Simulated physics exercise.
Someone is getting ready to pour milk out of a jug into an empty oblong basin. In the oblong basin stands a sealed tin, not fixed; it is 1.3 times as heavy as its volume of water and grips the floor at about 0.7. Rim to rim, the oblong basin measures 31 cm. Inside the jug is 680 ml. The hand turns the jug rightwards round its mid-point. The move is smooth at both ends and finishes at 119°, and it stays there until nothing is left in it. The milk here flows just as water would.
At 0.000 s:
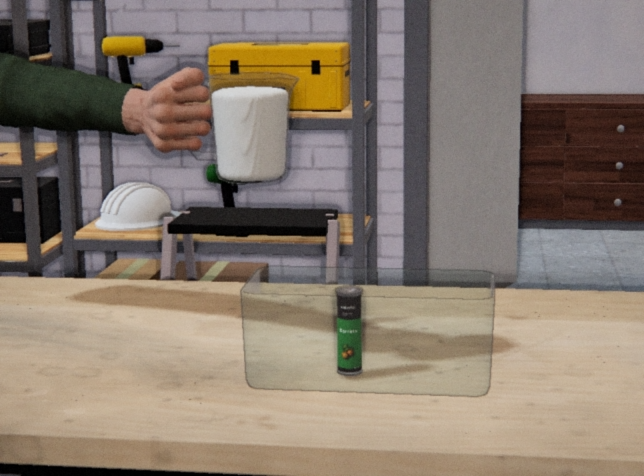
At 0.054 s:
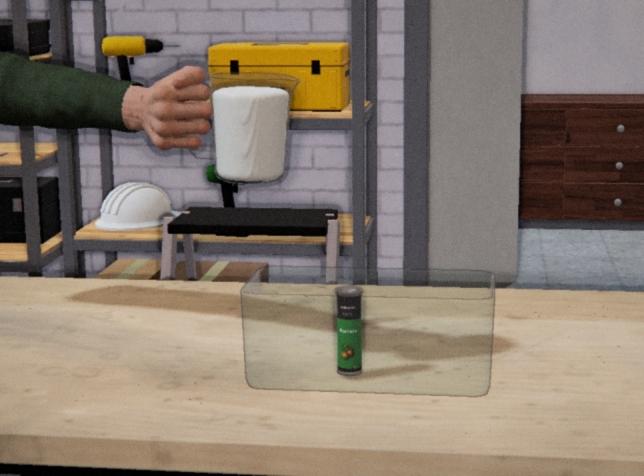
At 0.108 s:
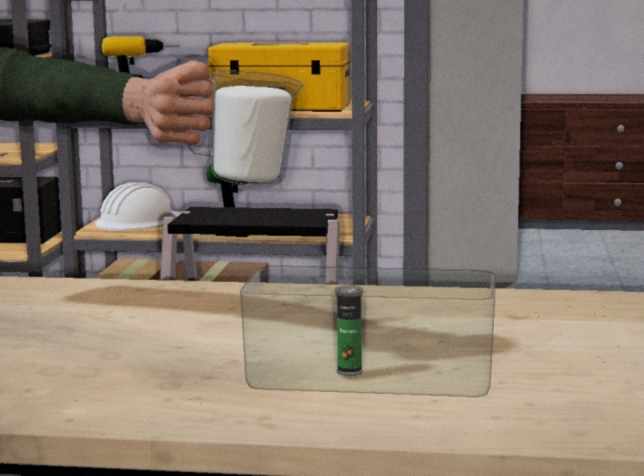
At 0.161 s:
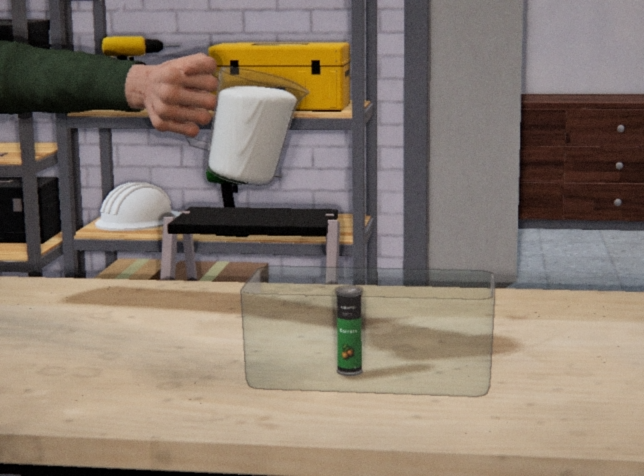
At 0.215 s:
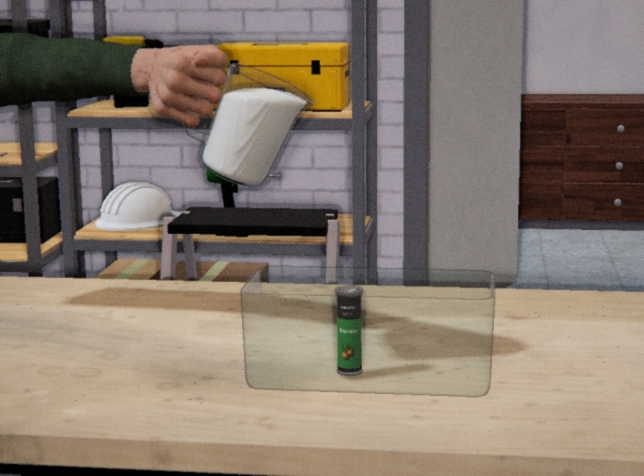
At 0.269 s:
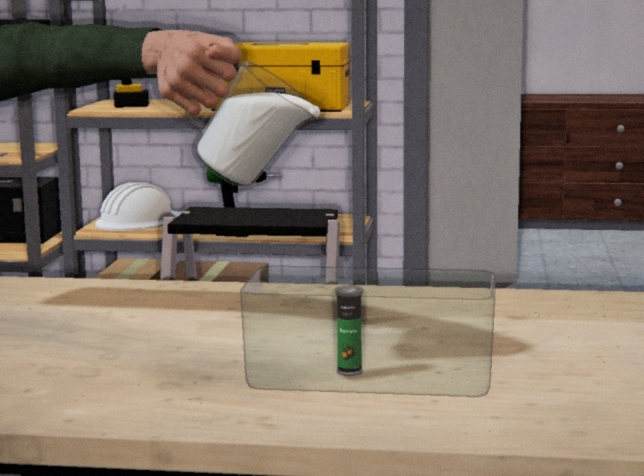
In a workshop, a hand holds a clear jug of white milk upright above a wooden table, where a small green tin is seen at a see-through oblong basin. The hand gradually turns the jug rightwards until it leans steeply, the milk reaching its pouring edge.
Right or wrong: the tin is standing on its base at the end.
Right, it is standing.
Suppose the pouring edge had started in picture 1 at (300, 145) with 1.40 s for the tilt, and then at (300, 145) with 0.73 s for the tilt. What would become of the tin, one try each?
First it tips over; then it tips over.
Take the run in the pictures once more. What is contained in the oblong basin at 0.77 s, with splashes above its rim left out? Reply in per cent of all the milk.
Close to 76 in a hundred.
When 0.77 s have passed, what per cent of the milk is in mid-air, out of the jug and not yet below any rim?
Near 18 percent.
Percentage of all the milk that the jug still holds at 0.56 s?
Some 52 per cent.
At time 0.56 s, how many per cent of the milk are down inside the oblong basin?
I reckon close to 14 percent of it.
Then, 0.56 s in, the tilt is 103° and 52 per cent is still to pour; the tin stands where it began.
Then, 0.77 s in, the tilt is 119° and 6 per cent is still to pour; the tin stands where it began.
Then, 0.99 s in, the tilt is 119° and 0 per cent is still to pour; the tin leans 5°.
Then, 1.23 s in, the tilt is 119° and 0 per cent is still to pour; the tin stands where it began.
Finally, the tin stands where it began.
